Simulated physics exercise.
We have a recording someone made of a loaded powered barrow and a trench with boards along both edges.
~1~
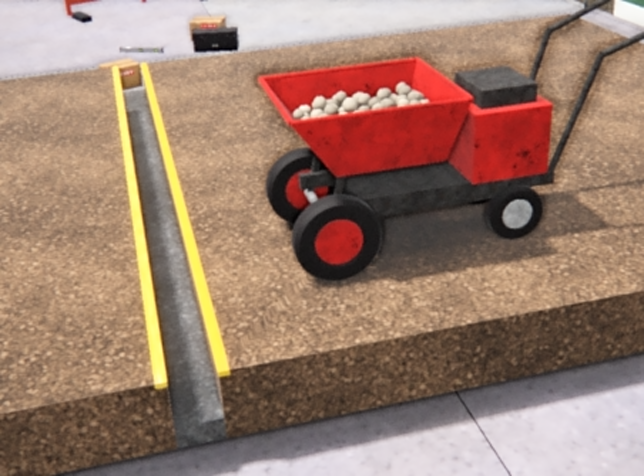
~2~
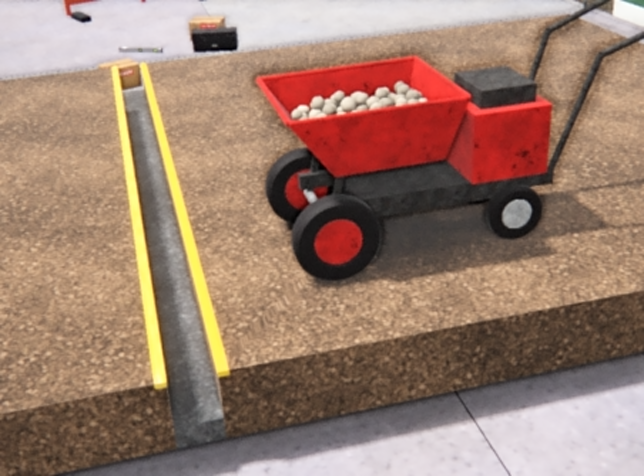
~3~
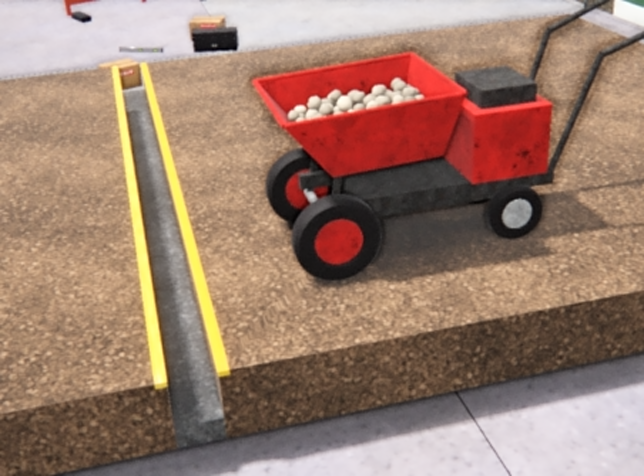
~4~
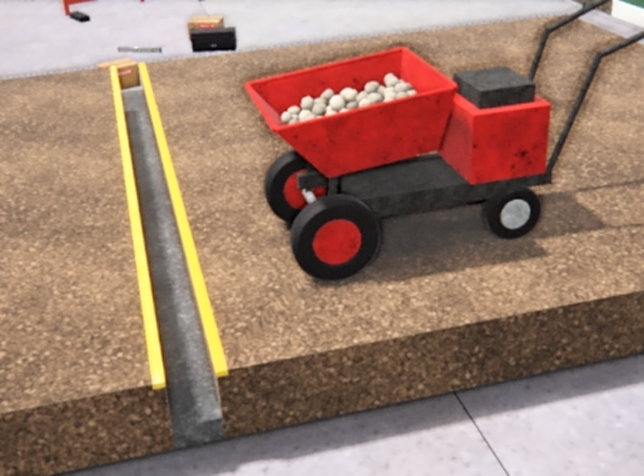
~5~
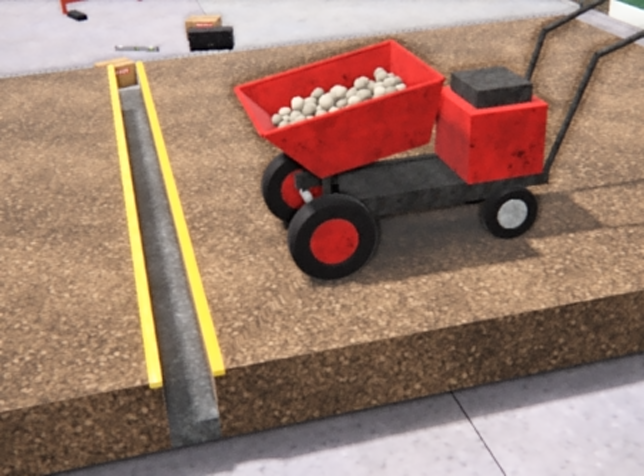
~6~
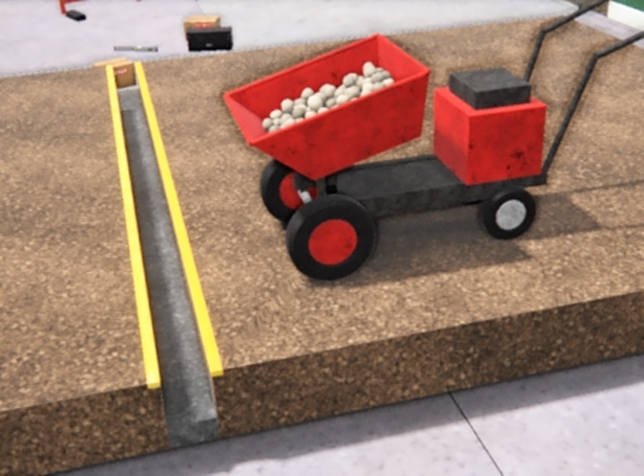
To begin with, a red powered barrow loaded with pale, rounded pebbles stands on brown ground, its skip level, to the right of a narrow trench edged with yellow boards. The skip then tilts forward toward the left, slightly at first and then clearly, while the wheels stay in place.
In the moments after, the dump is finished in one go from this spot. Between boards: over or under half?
The bulk.
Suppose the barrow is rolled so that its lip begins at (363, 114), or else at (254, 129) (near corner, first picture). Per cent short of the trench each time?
About 60 % and 0 %.
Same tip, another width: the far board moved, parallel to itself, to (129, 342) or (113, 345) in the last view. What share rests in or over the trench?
You'd get 100 % in the first case and 100 % in the second.
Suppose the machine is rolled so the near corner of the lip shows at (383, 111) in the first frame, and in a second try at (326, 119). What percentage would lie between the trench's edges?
About 10 per cent, then about 60 per cent.
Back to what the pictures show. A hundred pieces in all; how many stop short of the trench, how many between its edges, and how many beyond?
I'd say about 5 per cent short, about 85 between and about 10 beyond.
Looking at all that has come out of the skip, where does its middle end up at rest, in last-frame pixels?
The centre ends up roughly at (166, 291).
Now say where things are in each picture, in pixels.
In the first picture, lip of the skip at (291, 124), level; top of the load at (377, 112), river pebbles; first edge of the trench at (213, 329); far edge at (154, 339), the trench under half as wide as the skip, and about as deep as wide.
In the second picture, lip of the skip at (289, 124), level; top of the load at (386, 105).
In the third picture, lip of the skip at (285, 127), tipped barely; top of the load at (383, 103).
In the fourth picture, lip of the skip at (276, 131), tipped a little; top of the load at (383, 108).
In the fifth picture, lip of the skip at (264, 136), tipped a little; top of the load at (381, 93).
In the sixth picture, lip of the skip at (252, 144), tipped clearly; top of the load at (379, 98); first edge of the trench at (206, 328); far edge at (147, 339).
Soon after the last picture, skip tipped steeply; all in the skip.
A little later, skip tipped right over; nearly all in the skip; a stray few in or heaped over the trench.
Later still, skip tipped right over; about a third in the skip; a stray few short of the trench; about two thirds in or heaped over the trench; a small part beyond it; a stray few falling.
By the end, skip tipped right over; a small part short of the trench; most in or heaped over the trench; a small part beyond it.
